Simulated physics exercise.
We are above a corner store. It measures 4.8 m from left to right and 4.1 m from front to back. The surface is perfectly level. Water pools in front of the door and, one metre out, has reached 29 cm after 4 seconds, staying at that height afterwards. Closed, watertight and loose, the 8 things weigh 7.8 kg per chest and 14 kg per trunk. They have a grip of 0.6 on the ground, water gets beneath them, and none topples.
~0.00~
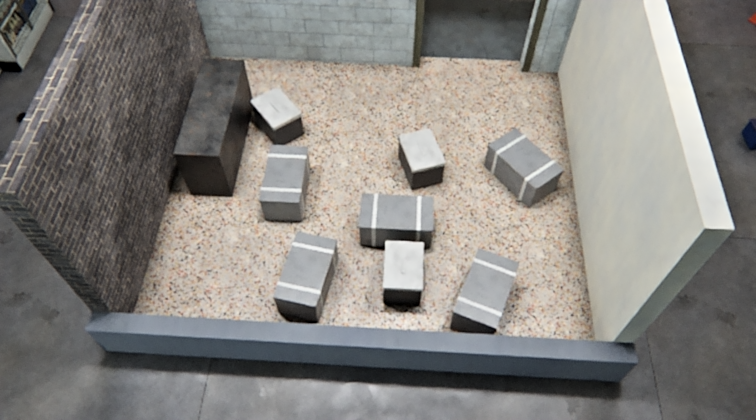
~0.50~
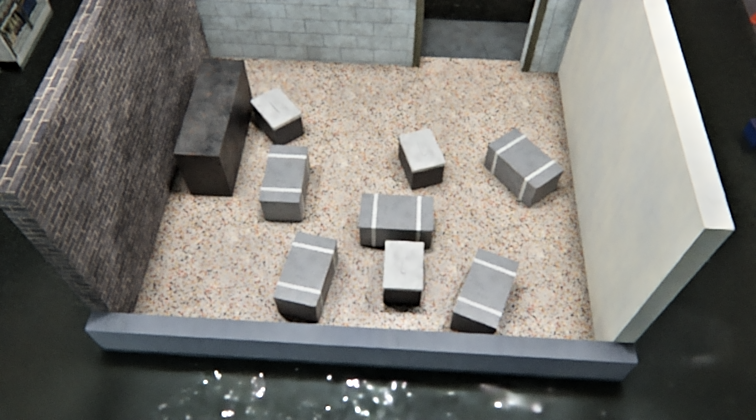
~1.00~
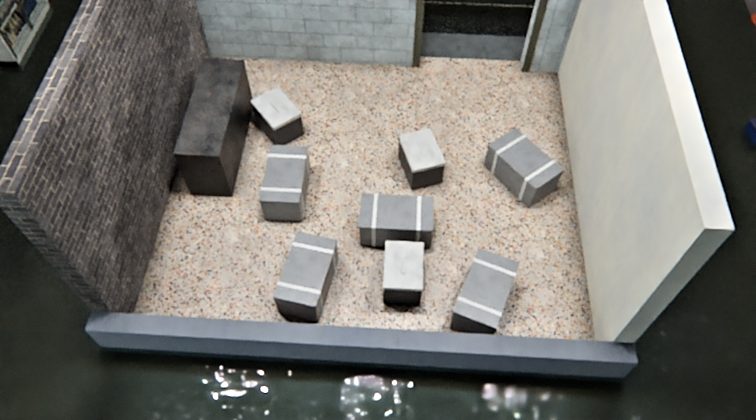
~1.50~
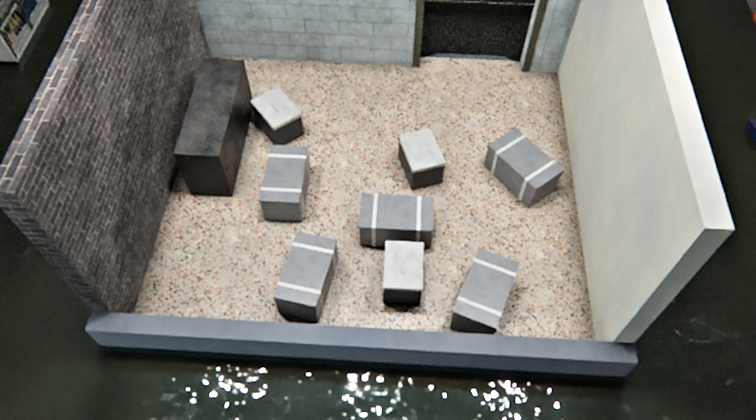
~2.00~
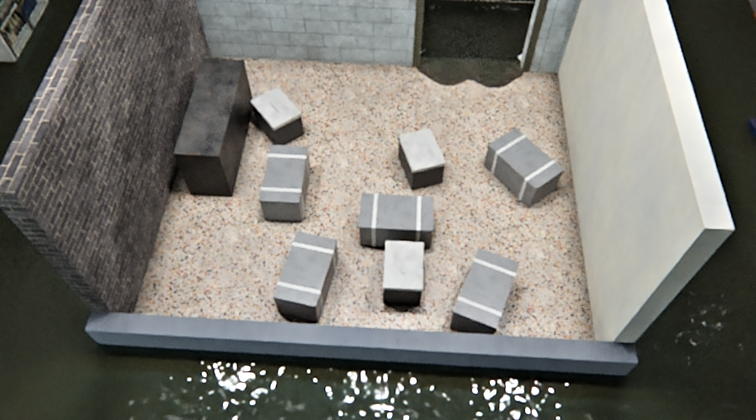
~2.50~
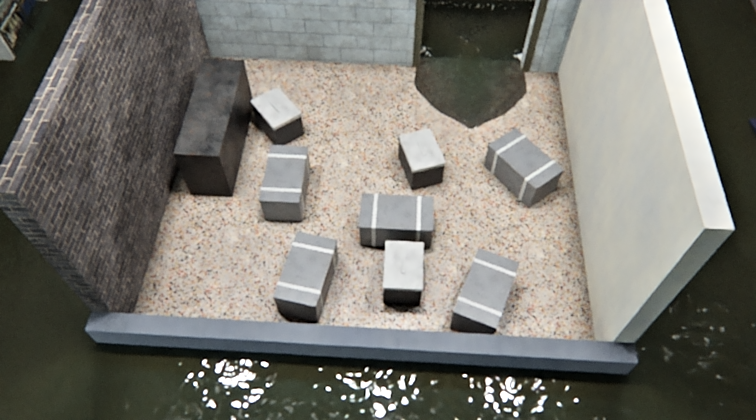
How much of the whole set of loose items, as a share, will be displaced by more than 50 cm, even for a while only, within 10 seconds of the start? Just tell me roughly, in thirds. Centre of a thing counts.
Most: Two thirds or more.
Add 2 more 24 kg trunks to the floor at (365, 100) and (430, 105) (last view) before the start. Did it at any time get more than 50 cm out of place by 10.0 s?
Inside the limit, then above the limit.
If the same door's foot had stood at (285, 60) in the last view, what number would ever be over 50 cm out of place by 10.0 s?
That gives 8 of them.
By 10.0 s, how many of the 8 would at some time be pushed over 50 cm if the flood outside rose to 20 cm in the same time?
6.
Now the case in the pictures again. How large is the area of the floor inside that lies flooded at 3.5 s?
About 4.0 m2.
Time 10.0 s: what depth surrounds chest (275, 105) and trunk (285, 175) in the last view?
Depths: Near 4 cm, then near 10 cm.
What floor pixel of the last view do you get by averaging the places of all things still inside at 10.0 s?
Close to (280, 217).
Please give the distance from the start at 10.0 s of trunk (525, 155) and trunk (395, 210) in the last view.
The first is 140 cm from its start, the second 140 cm.
After 3.5 s 0 of 8 are over 50 cm from their spots; 0 afloat.
After 4.5 s 1 of 8 are over 50 cm from their spots; 1 afloat.
After 7.0 s 5 of 8 are over 50 cm from their spots; 6 afloat.
After 10.0 s 7 of 8 are over 50 cm from their spots, and 7 have been at some point; 7 afloat.
